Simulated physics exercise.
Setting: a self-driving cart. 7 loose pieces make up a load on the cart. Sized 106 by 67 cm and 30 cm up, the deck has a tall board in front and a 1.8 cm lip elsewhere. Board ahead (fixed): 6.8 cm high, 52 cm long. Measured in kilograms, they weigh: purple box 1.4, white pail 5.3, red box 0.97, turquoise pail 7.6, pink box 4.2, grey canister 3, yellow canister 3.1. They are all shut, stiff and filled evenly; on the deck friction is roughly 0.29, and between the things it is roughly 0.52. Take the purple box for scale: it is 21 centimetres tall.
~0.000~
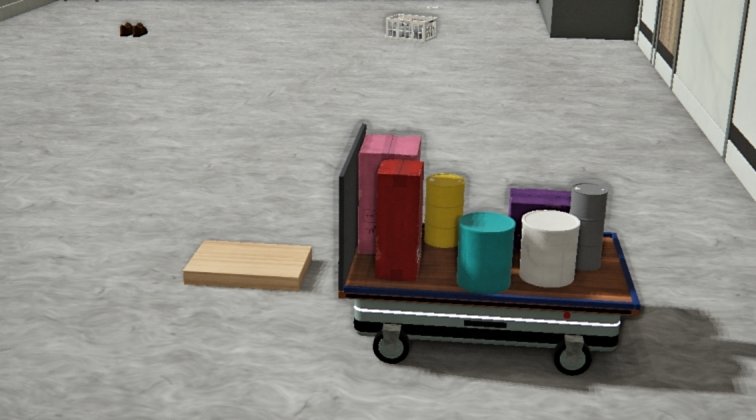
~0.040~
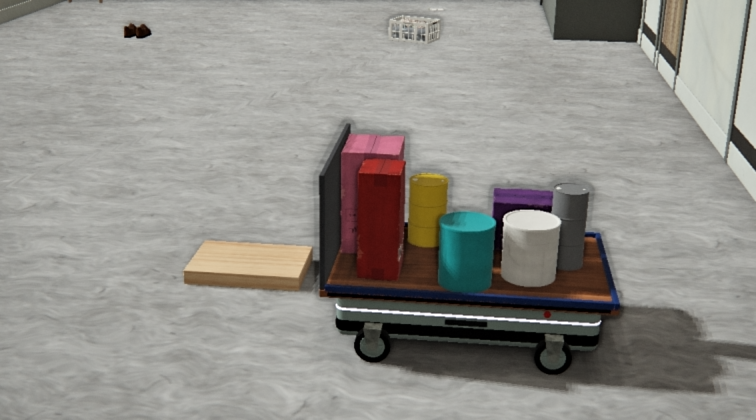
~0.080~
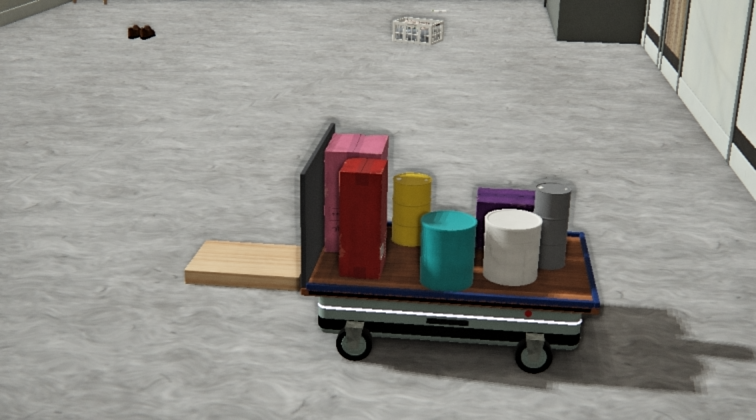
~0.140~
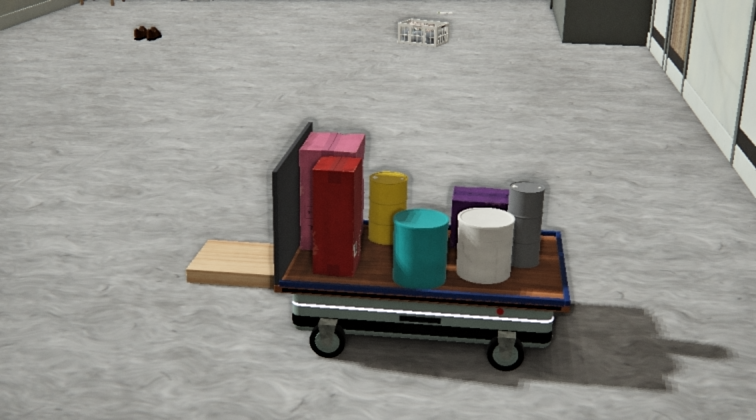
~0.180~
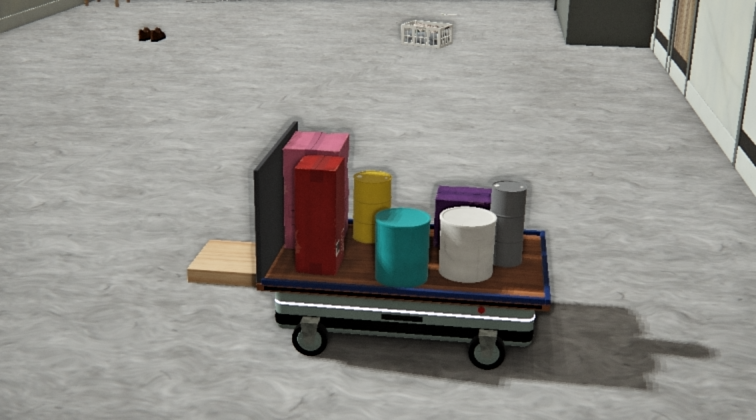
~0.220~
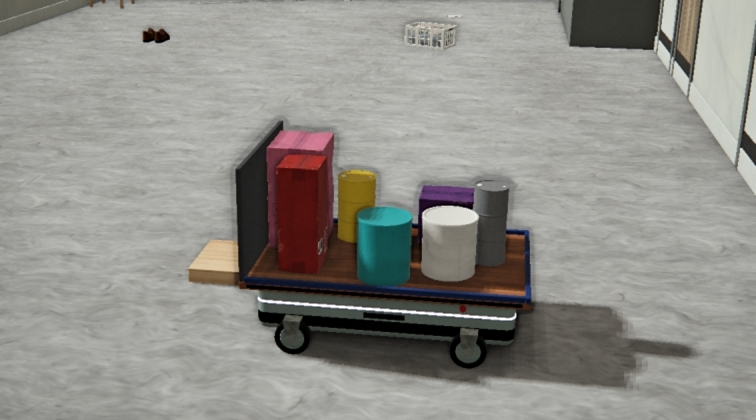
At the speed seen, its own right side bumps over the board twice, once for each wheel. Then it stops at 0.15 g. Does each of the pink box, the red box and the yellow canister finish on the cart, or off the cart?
The pink box finishes on the cart; the red box finishes off the cart; the yellow canister finishes on the cart.
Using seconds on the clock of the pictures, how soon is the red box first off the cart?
Somewhere about 0.7 s.
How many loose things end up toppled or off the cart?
Count: 5.
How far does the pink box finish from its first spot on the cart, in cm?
It ends about 36 centimetres from where it started.
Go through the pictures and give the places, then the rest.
In the first frame, 0 cm covered; pink box (390, 195); red box (400, 220); yellow canister (444, 211).
In the second frame, 7 cm covered; turquoise pail (466, 252); grey canister (568, 227).
In the third frame, 14 cm covered; white pail (512, 247).
In the fourth frame, 24 cm covered; turquoise pail (420, 249); grey canister (524, 225).
In the fifth frame, 31 cm covered; white pail (467, 244).
In the sixth frame, 37 cm covered; red box (303, 213); yellow canister (357, 206).
Around 0.62 s, 105 cm covered; red box at 61° to upright near (156, 214); pink box at 49° to upright near (166, 170); yellow canister at 44° to upright near (217, 203).
Around 1.02 s, 173 cm covered; red box now off the cart; pink box at 65° to upright; yellow canister on its side near (89, 210).
Around 1.52 s, 247 cm covered; purple box now off the cart; pink box on its side; yellow canister on its side.
Finally (2.7 s), off the cart, purple box and red box; on their side or leaning hard on the cart, pink box, grey canister and yellow canister; not toppled but over 10 cm from the start, white pail; the last one still in place (within 10 cm).
